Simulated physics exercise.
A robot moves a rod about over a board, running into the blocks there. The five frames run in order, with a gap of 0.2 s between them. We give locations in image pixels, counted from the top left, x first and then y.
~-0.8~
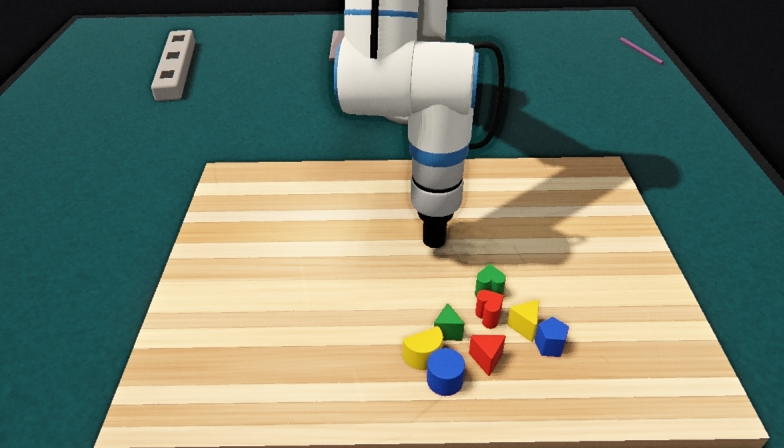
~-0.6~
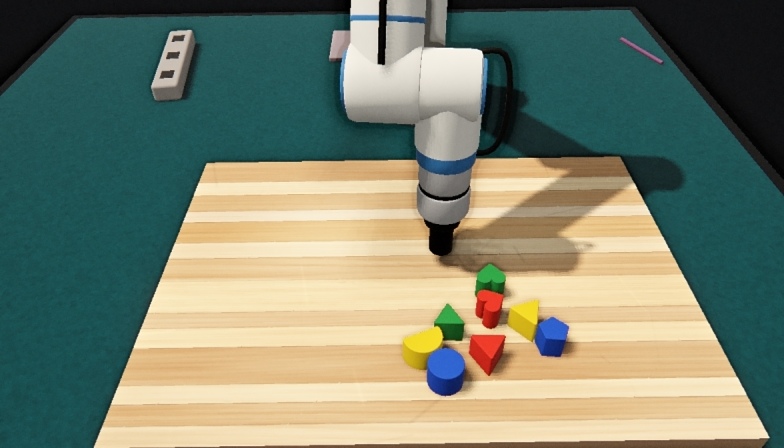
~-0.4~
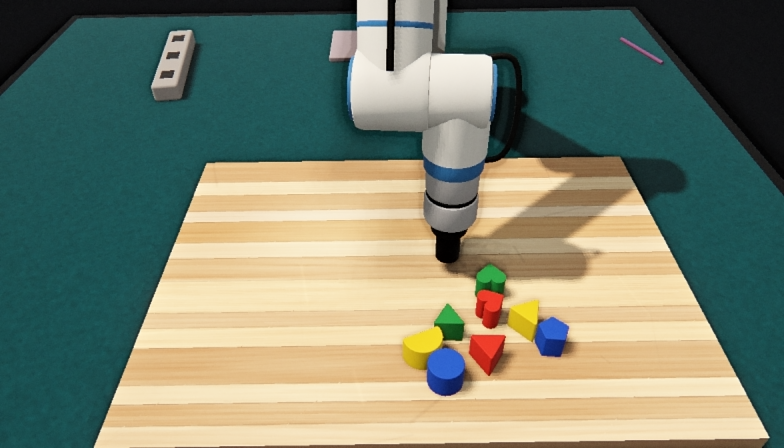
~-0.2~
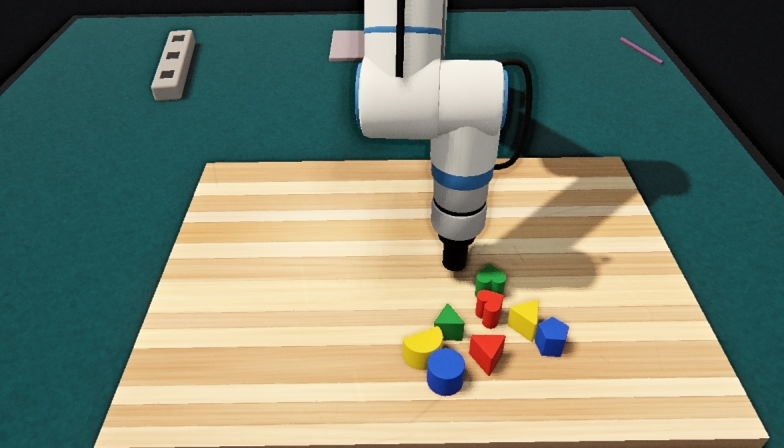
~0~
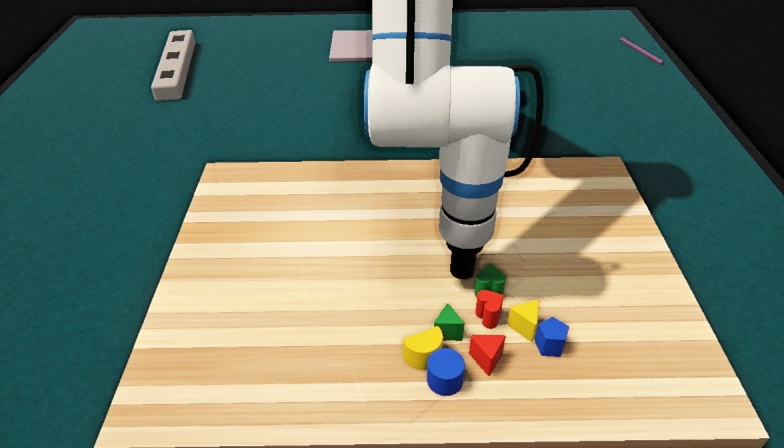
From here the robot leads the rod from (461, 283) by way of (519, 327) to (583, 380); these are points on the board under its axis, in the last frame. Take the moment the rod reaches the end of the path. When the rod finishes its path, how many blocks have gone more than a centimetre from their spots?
The result: Three blocks or more.
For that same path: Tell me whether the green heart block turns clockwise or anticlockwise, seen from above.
Counter-clockwise, from overhead.
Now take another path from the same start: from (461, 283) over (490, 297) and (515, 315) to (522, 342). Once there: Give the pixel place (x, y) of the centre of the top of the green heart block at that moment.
Located at (538, 288).
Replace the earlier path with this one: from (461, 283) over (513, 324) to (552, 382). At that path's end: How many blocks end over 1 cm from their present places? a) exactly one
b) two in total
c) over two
I choose c.
What follows on the original path. One third of the way, rod at (501, 299); red heart block at (496, 311); green heart block at (521, 284), turned 85° anticlockwise.
Two thirds of the way, rod at (543, 331); red heart block at (498, 316), turned 25° clockwise; green heart block at (522, 285), turned 90° anticlockwise; yellow triangular piece at (559, 344); blue pentagonal block at (584, 344), turned 55° anticlockwise.
At the end, rod at (587, 368); green triangular piece in place; red heart block at (498, 316), turned 25° clockwise; green heart block at (522, 285), turned 90° anticlockwise; yellow triangular piece at (607, 384), turned 15° anticlockwise; blue pentagonal block at (618, 356), turned 105° anticlockwise.
